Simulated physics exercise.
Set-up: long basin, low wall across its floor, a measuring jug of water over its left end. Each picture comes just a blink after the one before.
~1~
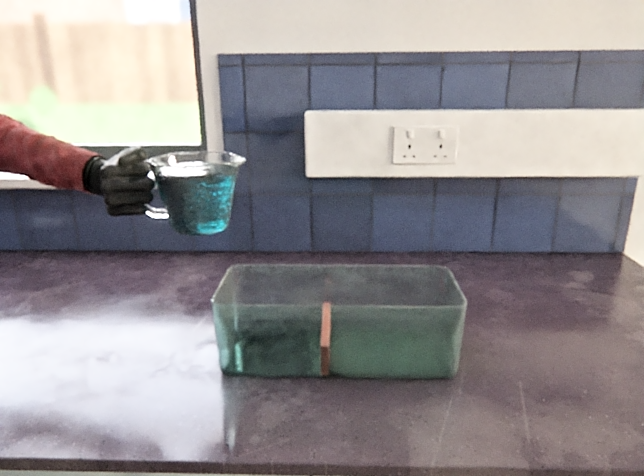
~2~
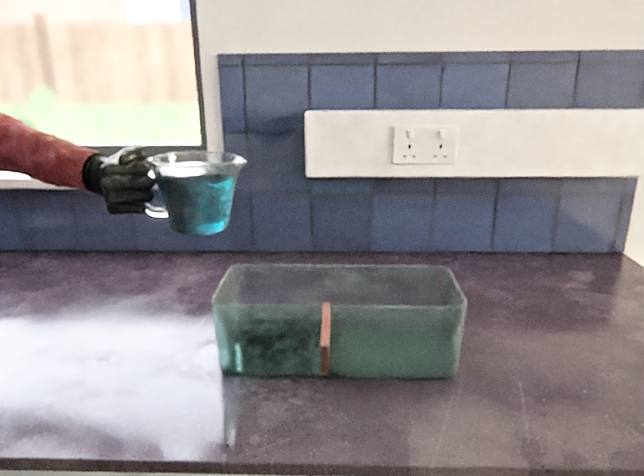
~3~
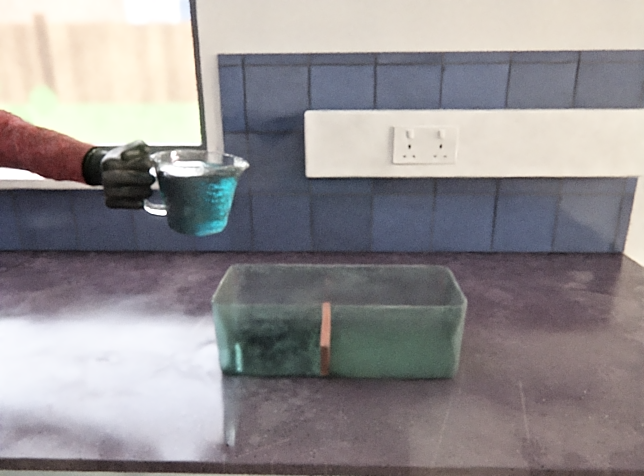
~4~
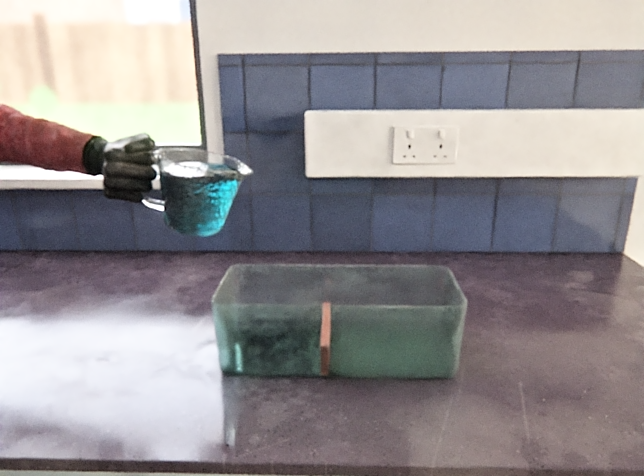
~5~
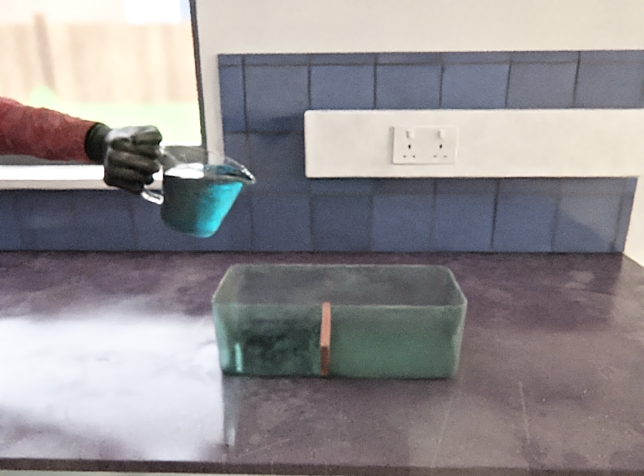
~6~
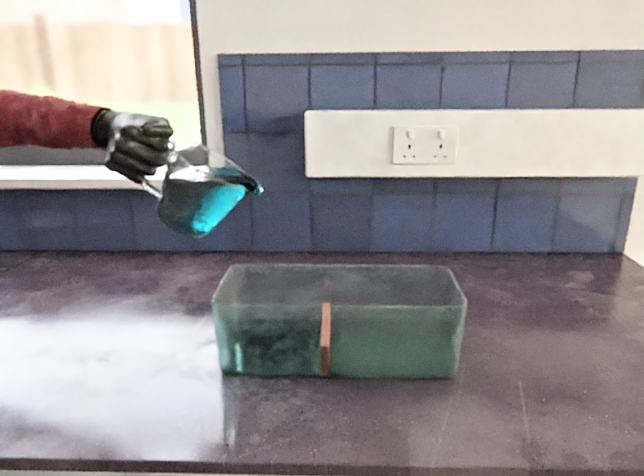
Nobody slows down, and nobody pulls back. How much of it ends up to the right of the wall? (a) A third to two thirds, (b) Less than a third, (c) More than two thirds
Option b: Less than a third.
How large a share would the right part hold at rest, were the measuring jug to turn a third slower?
5 per cent or thereabouts.
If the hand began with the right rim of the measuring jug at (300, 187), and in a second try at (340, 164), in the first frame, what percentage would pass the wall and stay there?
In order: Close to 60 and 95 percent.
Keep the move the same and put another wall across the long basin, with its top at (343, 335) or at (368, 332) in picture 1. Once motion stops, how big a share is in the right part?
About 20 % for the first and about 20 % for the second.
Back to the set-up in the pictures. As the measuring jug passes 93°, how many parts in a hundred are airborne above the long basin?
It's about 30 per cent.
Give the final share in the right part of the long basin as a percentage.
Close to 5 per cent.
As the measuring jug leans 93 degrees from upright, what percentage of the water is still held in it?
Roughly 35 percent.
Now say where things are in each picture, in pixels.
In the first frame, tilt 0°; pouring edge (245, 160); surface from (159, 169) to (236, 169); the long basin's rim runs from (221, 284) to (457, 286); the wall's top is at (326, 323).
In the second frame, tilt 1°; pouring edge (246, 161); surface from (159, 168) to (236, 170).
In the third frame, tilt 6°; pouring edge (249, 165); surface from (161, 168) to (238, 171).
In the fourth frame, tilt 12°; pouring edge (252, 172); surface from (165, 168) to (243, 173).
In the fifth frame, tilt 21°; pouring edge (255, 180); surface from (167, 170) to (251, 175).
In the sixth frame, tilt 32°; pouring edge (257, 191); surface from (168, 177) to (254, 185); 3 per cent is over the edge.
A moment on, the measuring jug is tipped on its side and 37 per cent is still to pour, 34 is left of the wall and 0 right of it.
Next, the measuring jug is tipped right over and 2 per cent is still to pour, 89 is left of the wall and 2 right of it.
Then the measuring jug is tipped right over and 0 per cent is still to pour, 93 is left of the wall and 5 right of it.
Later the measuring jug is tipped right over and 0 per cent is still to pour, 92 is left of the wall and 5 right of it.
Finally, 92 per cent lies left of the wall, 5 right of it and 2 outside.
